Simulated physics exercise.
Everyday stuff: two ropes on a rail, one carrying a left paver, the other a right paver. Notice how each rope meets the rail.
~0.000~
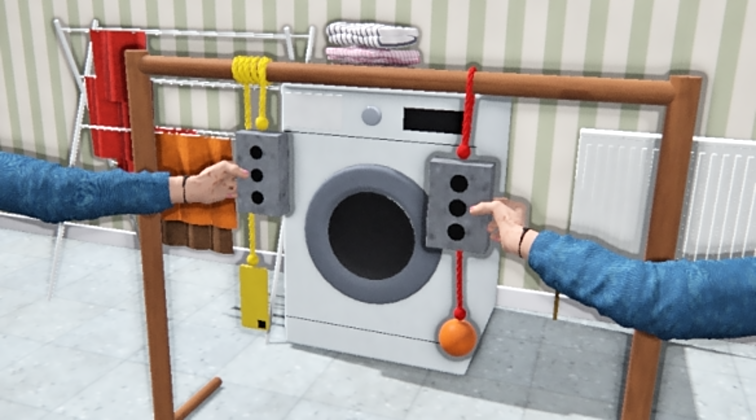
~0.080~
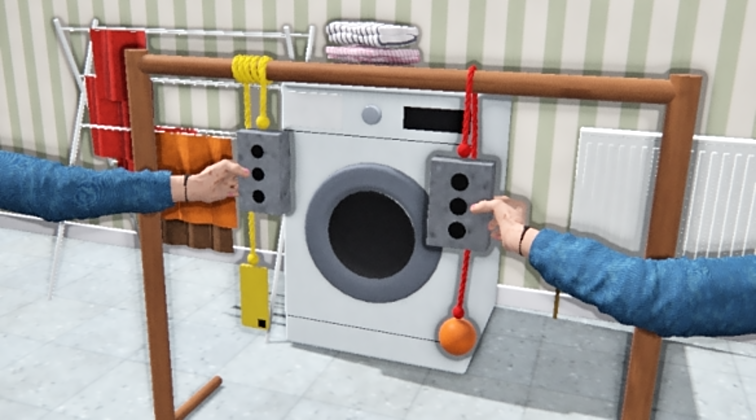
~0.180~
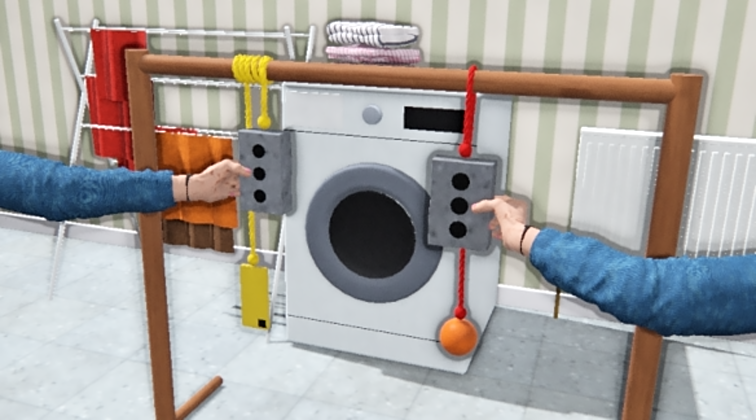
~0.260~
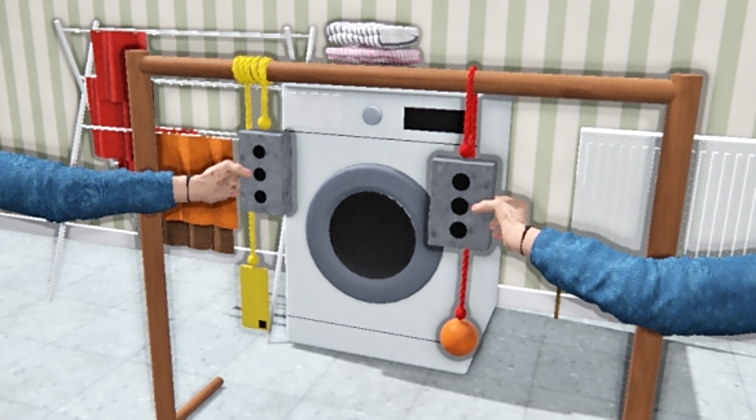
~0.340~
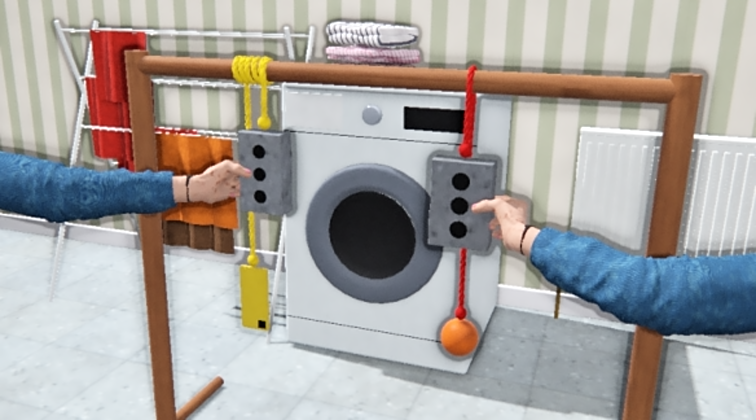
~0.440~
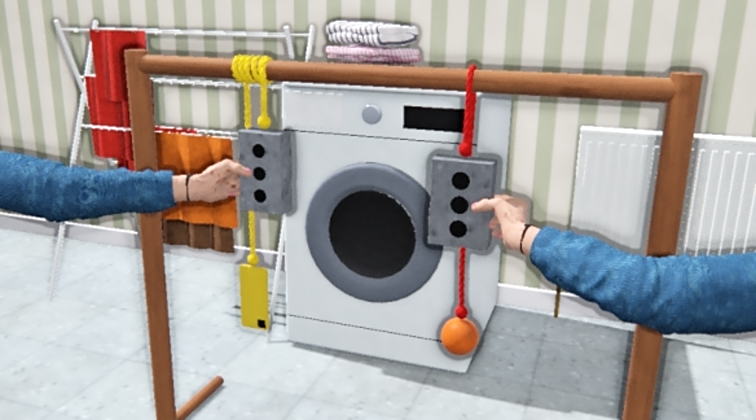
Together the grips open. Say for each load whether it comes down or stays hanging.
Outcome: Well the left paver stays right there as expected. Well the right paver gets pulled down as expected.
After 0.96 s, left paver off the floor near (266, 158); right paver dropping near (452, 407).
After 1.34 s, left paver off the floor near (268, 161); right paver on the floor.
In the end, left paver off the floor near (266, 160); right paver on the floor. The left paver is held and the right paver pulls its rope through.
